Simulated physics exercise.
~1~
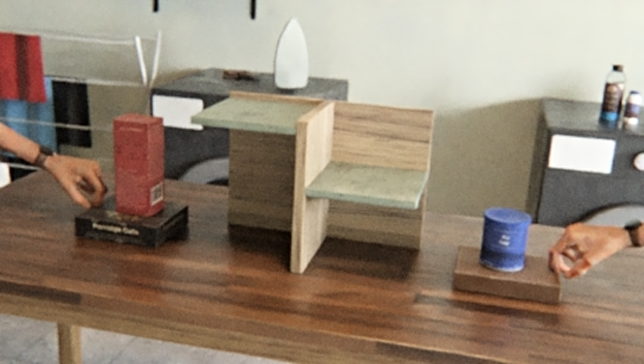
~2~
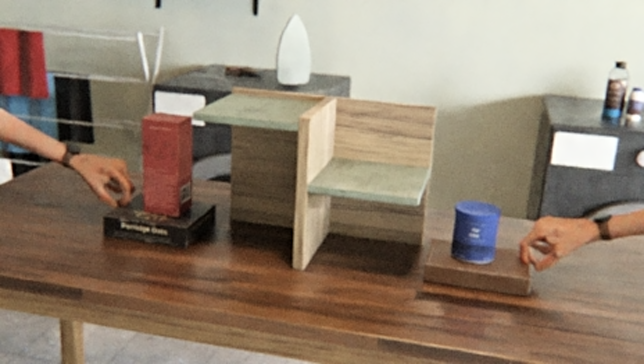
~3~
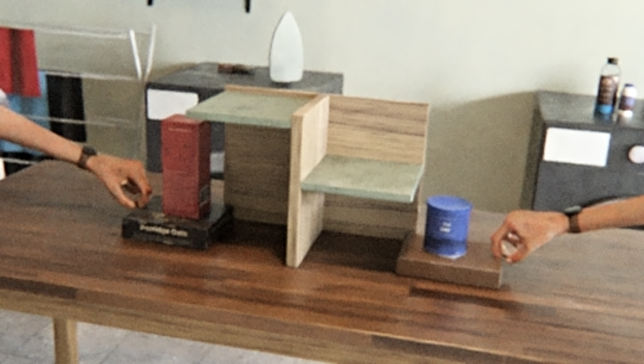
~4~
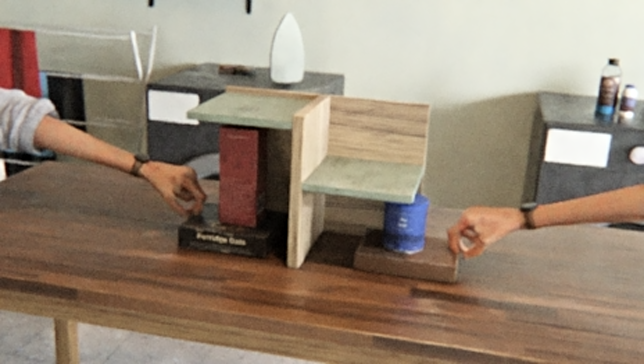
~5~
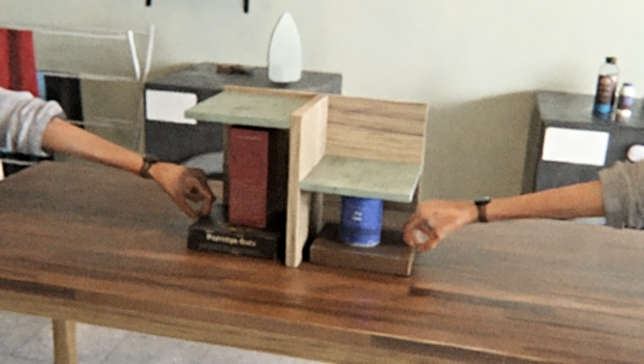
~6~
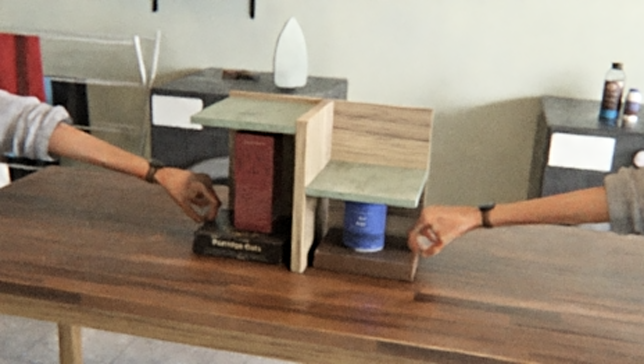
On a wooden table, two hands sliding a red carton on a black packet and a blue tin on a brown tray under shelves, both clearing.
